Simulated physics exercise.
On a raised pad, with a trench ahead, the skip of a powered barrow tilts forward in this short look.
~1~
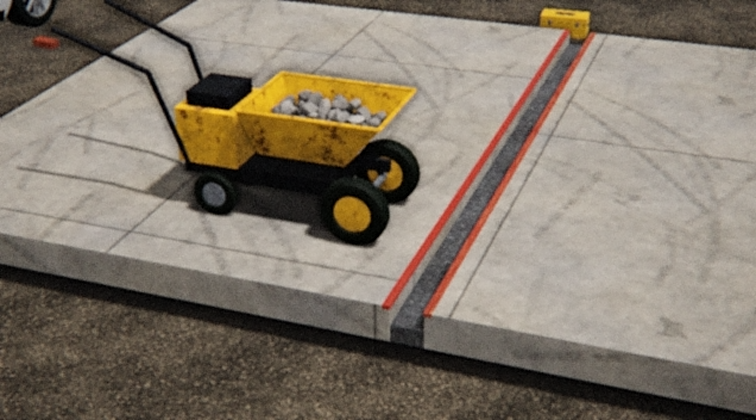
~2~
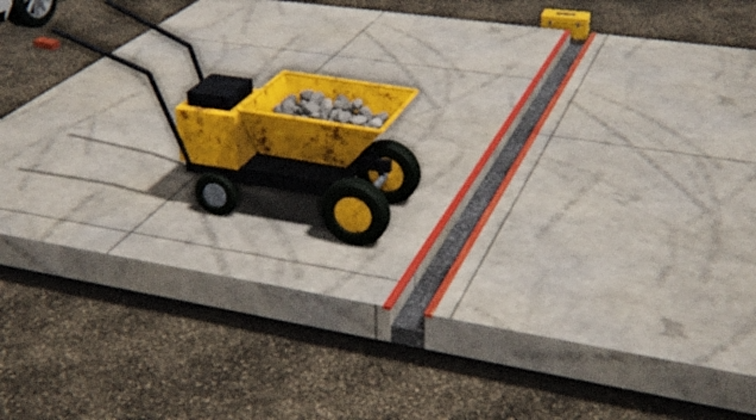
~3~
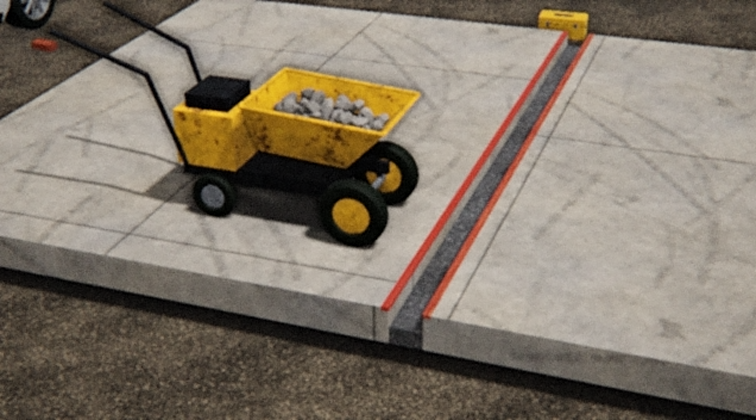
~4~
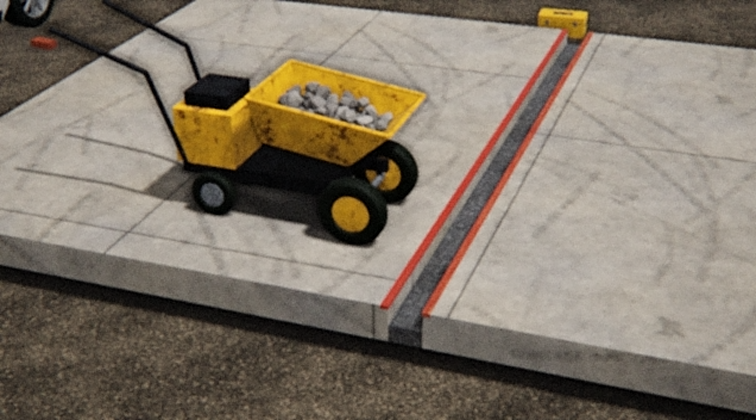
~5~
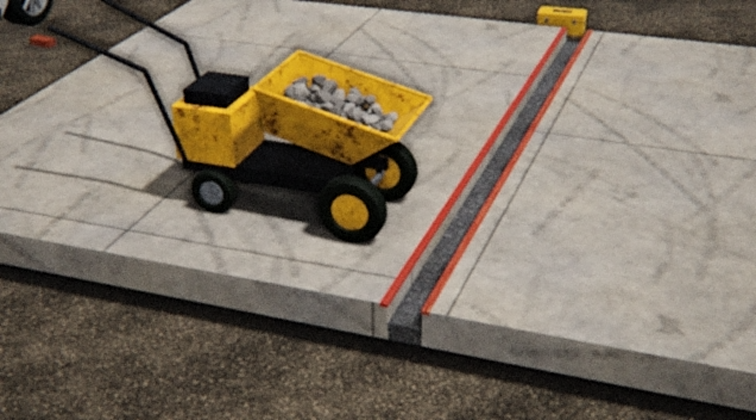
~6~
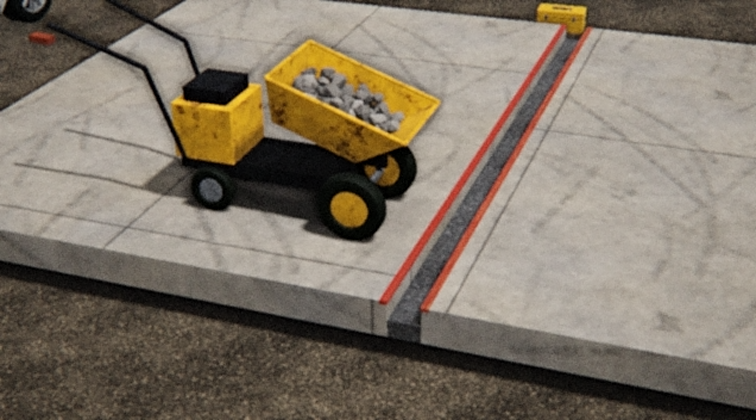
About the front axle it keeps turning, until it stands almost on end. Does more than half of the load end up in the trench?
No.
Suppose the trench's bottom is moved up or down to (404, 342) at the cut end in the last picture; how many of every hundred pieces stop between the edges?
Estimated share: Approx. 20 %.
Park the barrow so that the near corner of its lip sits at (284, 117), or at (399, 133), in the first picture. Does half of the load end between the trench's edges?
First: A minority of it. Second: A minority of it.
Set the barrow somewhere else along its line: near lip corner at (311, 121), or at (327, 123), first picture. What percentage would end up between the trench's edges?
The first gives close to 50 per cent and the second 60 per cent.
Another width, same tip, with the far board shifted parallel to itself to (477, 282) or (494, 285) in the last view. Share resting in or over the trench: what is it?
Lab note: Case 1 near 70 percent, case 2 near 90 percent.
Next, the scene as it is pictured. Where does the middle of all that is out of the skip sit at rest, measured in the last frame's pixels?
The centre comes to rest near (497, 234).
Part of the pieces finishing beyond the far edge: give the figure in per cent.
It comes to close to 75 %.
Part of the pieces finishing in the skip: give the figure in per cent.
It comes out at some 0 in a hundred.
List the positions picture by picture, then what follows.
Lip of the skip at (379, 131), level; top of the load at (324, 114), broken stones; first edge of the trench at (406, 274); far edge at (446, 281), the trench under half as wide as the skip, and about half as deep as wide, in the first picture.
Lip of the skip at (381, 132), level; top of the load at (326, 114), in the second picture.
Lip of the skip at (383, 135), tipped barely; top of the load at (327, 114), in the third picture.
Lip of the skip at (389, 137), tipped a little; top of the load at (317, 103), in the fourth picture.
Lip of the skip at (396, 140), tipped a little; top of the load at (323, 98), in the fifth picture.
Lip of the skip at (405, 144), tipped clearly; top of the load at (321, 91); first edge of the trench at (403, 269); far edge at (443, 276), in the sixth picture.
Soon, skip tipped steeply; all in the skip.
A while on, skip tipped steeply; most in the skip; a stray few in or heaped over the trench; about a quarter beyond it; a stray few falling.
Towards the end, skip tipped right over; a small part in the skip; a small part in or heaped over the trench; most beyond it.
Finally, skip tipped right over; about a quarter in or heaped over the trench; most beyond it.
